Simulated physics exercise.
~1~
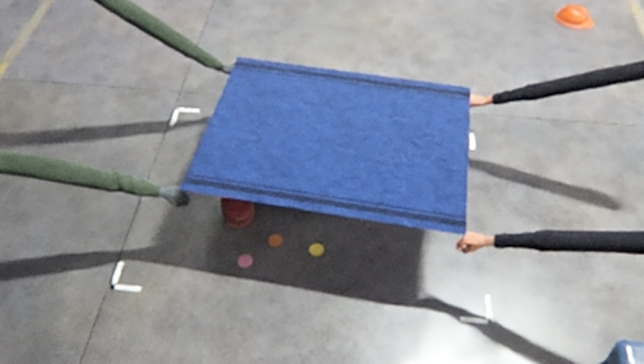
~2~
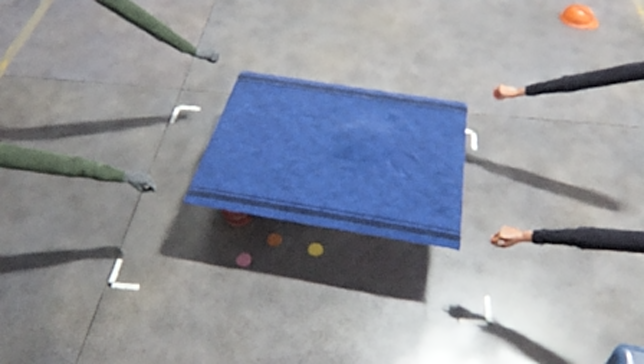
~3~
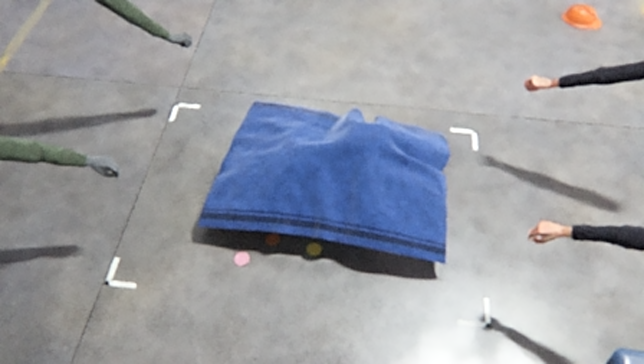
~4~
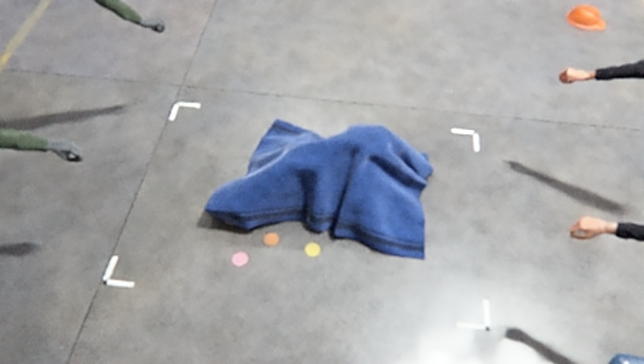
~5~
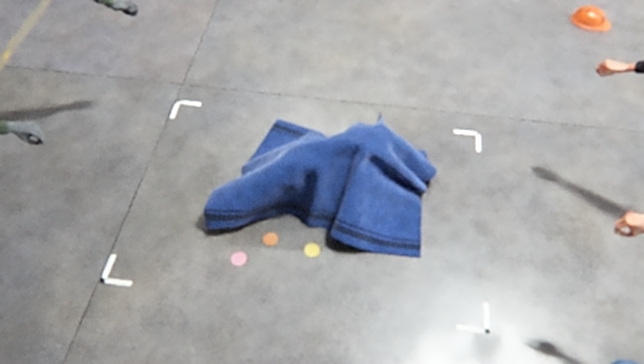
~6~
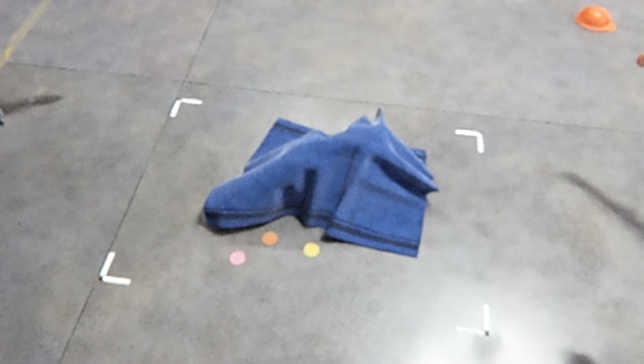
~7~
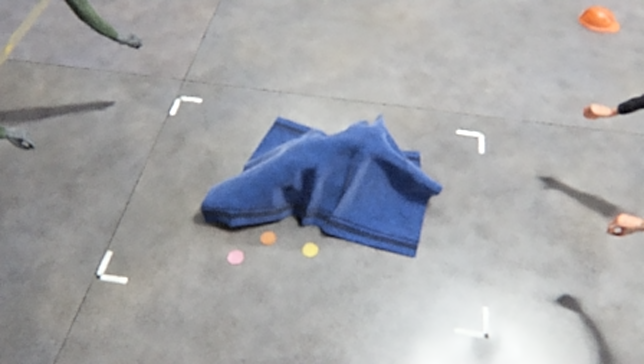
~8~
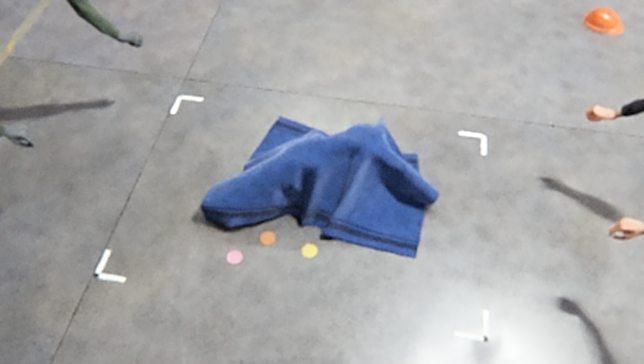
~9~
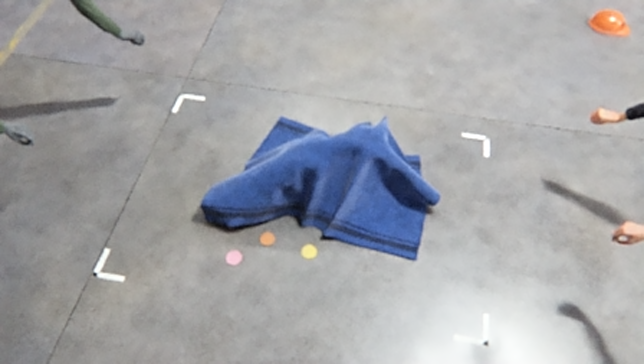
A blue blanket drops from four hands and crumples over hidden objects beside three small discs.
